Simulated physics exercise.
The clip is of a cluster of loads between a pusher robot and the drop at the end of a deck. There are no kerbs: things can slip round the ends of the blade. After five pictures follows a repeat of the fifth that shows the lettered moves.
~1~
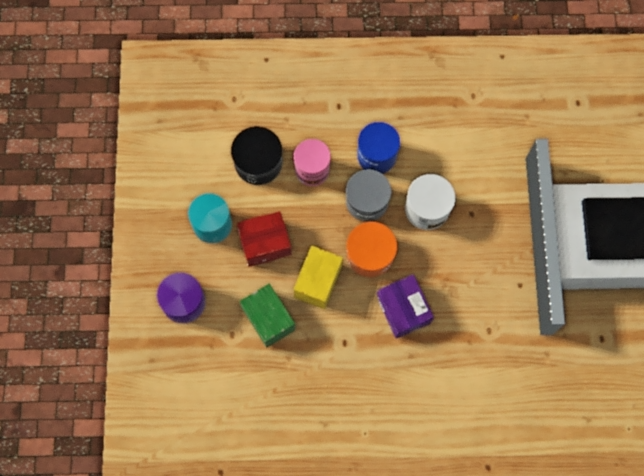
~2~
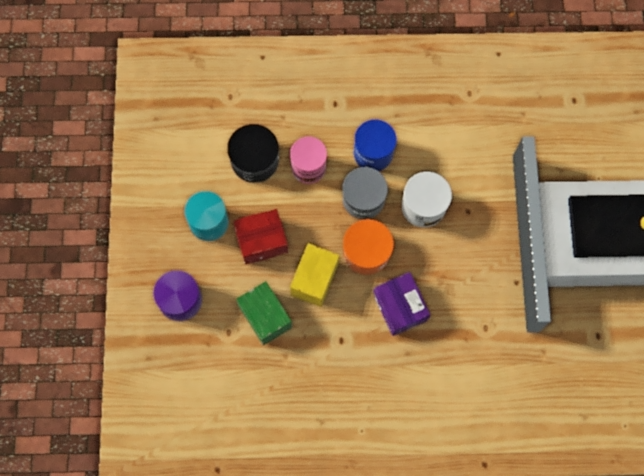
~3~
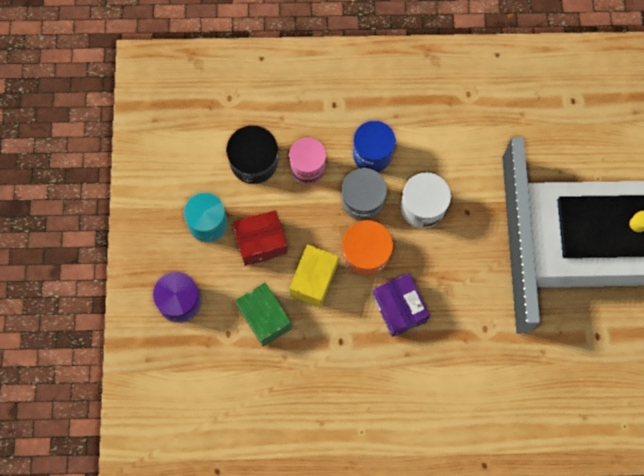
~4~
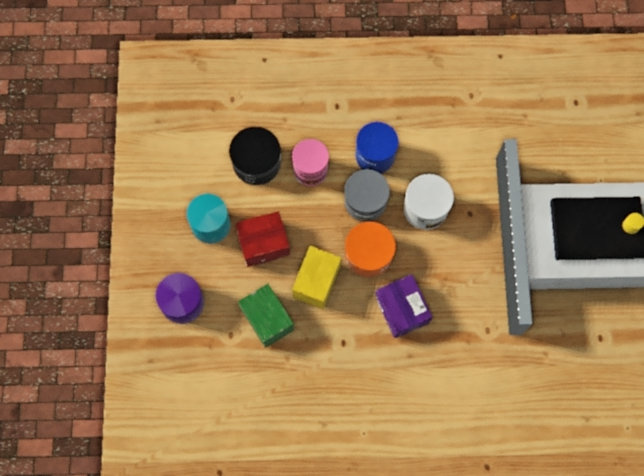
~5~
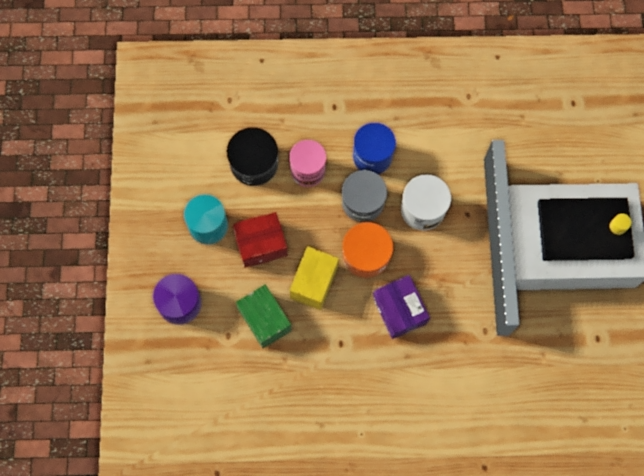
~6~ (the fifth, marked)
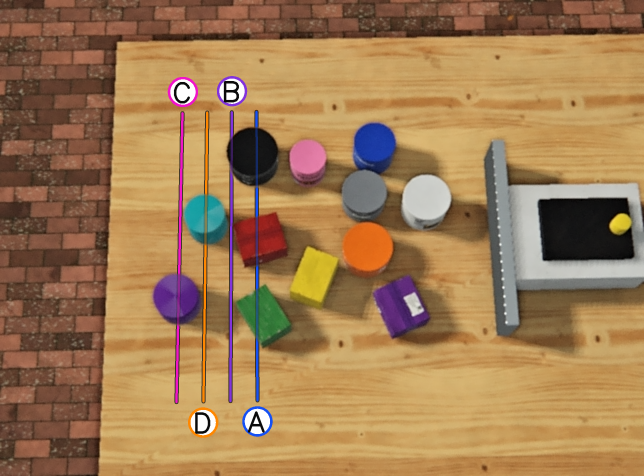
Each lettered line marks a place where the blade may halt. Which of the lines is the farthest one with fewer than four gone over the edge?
No farther than C.
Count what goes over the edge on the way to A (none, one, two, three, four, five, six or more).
By then, none.
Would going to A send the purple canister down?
No.
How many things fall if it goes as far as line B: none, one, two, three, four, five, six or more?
By then, none.
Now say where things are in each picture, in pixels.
The first picture shows yellow crate (318, 278); purple canister (181, 298); pink pail (312, 164).
The second picture shows robot (610, 225); green crate (265, 314).
The third picture shows robot (598, 226); black pail (253, 155).
The fourth picture shows robot (591, 228); blue pail (376, 149).
The fifth picture shows robot (579, 228); red box (261, 240); white pail (425, 203); purple parcel (401, 308).
On the marked copy, A at (257, 250); B at (231, 250); C at (180, 251); D at (205, 251).
Taking C. A third of the way, robot (462, 231); blue pail (357, 147); pink pail (301, 158).
Two thirds of the way, robot (345, 233); turquoise canister (153, 219); purple canister (168, 300).
When it is over, robot (253, 234); turquoise canister over the edge; purple canister over the edge; two fallen.
As for the rest, A is within the limit but short; B is within the limit but short; D is within the limit but short.
